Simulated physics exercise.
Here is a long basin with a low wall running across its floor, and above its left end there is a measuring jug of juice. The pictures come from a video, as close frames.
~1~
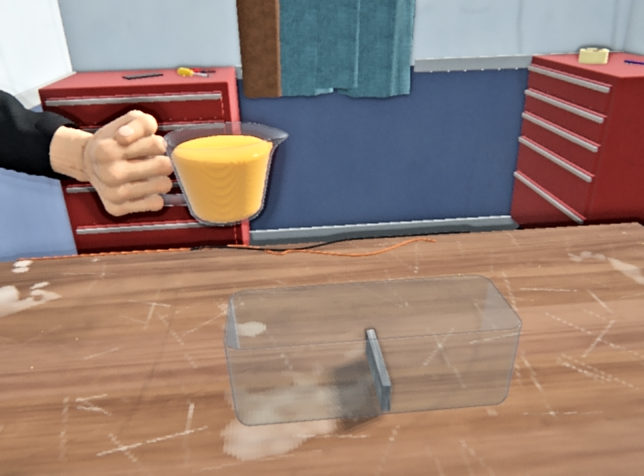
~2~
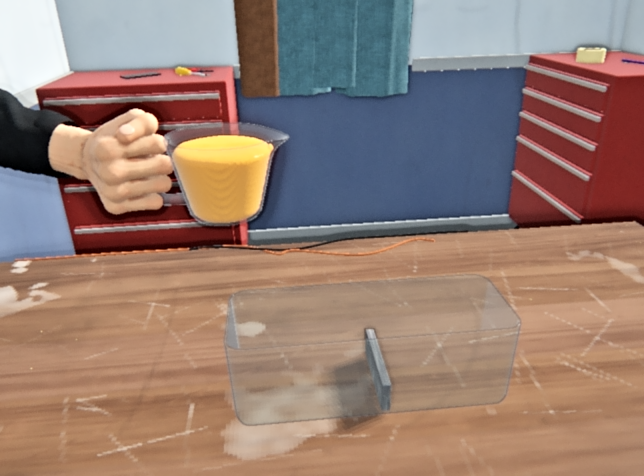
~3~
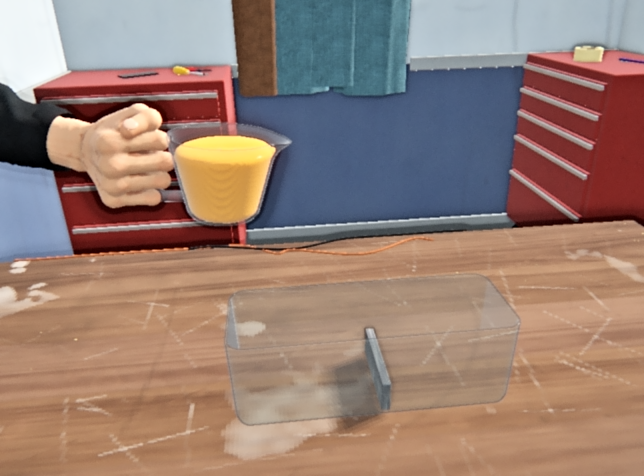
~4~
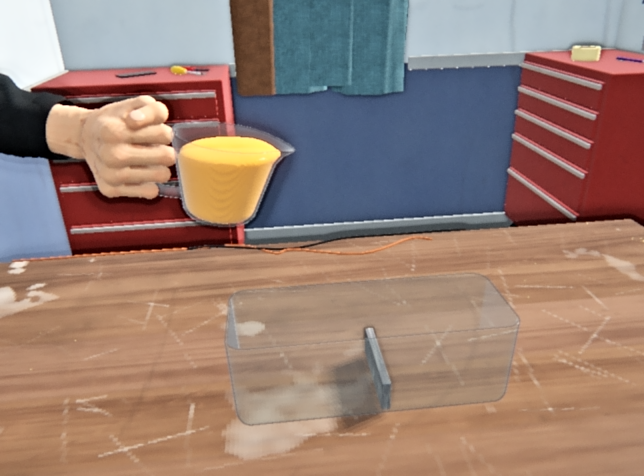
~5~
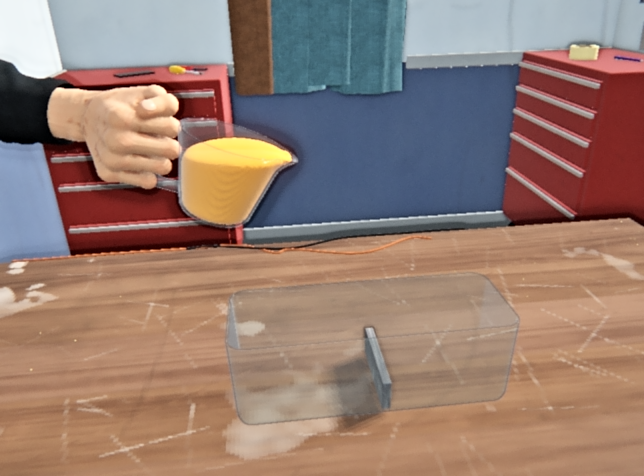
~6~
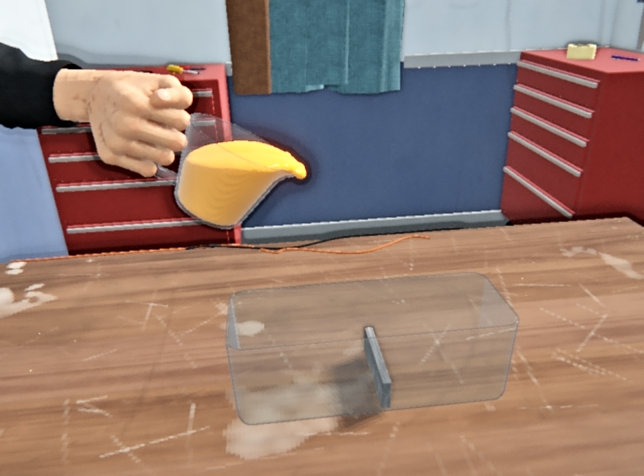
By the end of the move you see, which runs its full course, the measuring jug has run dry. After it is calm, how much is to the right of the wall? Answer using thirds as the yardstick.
Under a third of it.
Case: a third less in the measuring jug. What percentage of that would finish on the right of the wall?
That works out to some 5 %.
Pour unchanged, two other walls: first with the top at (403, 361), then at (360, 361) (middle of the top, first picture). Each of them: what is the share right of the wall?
Try one about 15 %, try two about 25 %.
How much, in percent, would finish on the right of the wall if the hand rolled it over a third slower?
Roughly 5 percent.
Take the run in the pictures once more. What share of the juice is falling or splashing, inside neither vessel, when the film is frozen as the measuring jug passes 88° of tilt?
Roughly 35 per cent.
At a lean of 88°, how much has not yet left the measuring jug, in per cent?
Amount still in: Approx. 35 %.
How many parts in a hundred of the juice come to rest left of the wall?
Some 90 per cent.
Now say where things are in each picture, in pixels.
In the first picture, it leans 0°; its right rim is at (288, 134); the juice meets the walls at (172, 149) and (272, 144); the long basin's rim runs from (228, 320) to (504, 300); the wall's top is at (378, 357).
In the second picture, it leans 1°; its right rim is at (289, 136); the juice meets the walls at (173, 149) and (272, 145).
In the third picture, it leans 5°; its right rim is at (292, 141); the juice meets the walls at (175, 148) and (274, 146).
In the fourth picture, it leans 12°; its right rim is at (295, 149); the juice meets the walls at (178, 149) and (279, 149).
In the fifth picture, it leans 20°; its right rim is at (299, 159); the juice meets the walls at (183, 152) and (289, 152).
In the sixth picture, it leans 30°; its right rim is at (300, 172); the juice meets the walls at (185, 158) and (294, 163); 3 per cent is over the edge.
A moment on, the measuring jug is tipped on its side and 36 per cent is still to pour, 27 is left of the wall and 0 right of it.
Next, the measuring jug is tipped right over and 2 per cent is still to pour, 83 is left of the wall and 1 right of it.
Then the measuring jug is tipped right over and 0 per cent is still to pour, 90 is left of the wall and 5 right of it.
Later the measuring jug is tipped right over and 0 per cent is still to pour, 90 is left of the wall and 5 right of it.
Finally, 90 per cent lies left of the wall, 5 right of it and 5 outside.
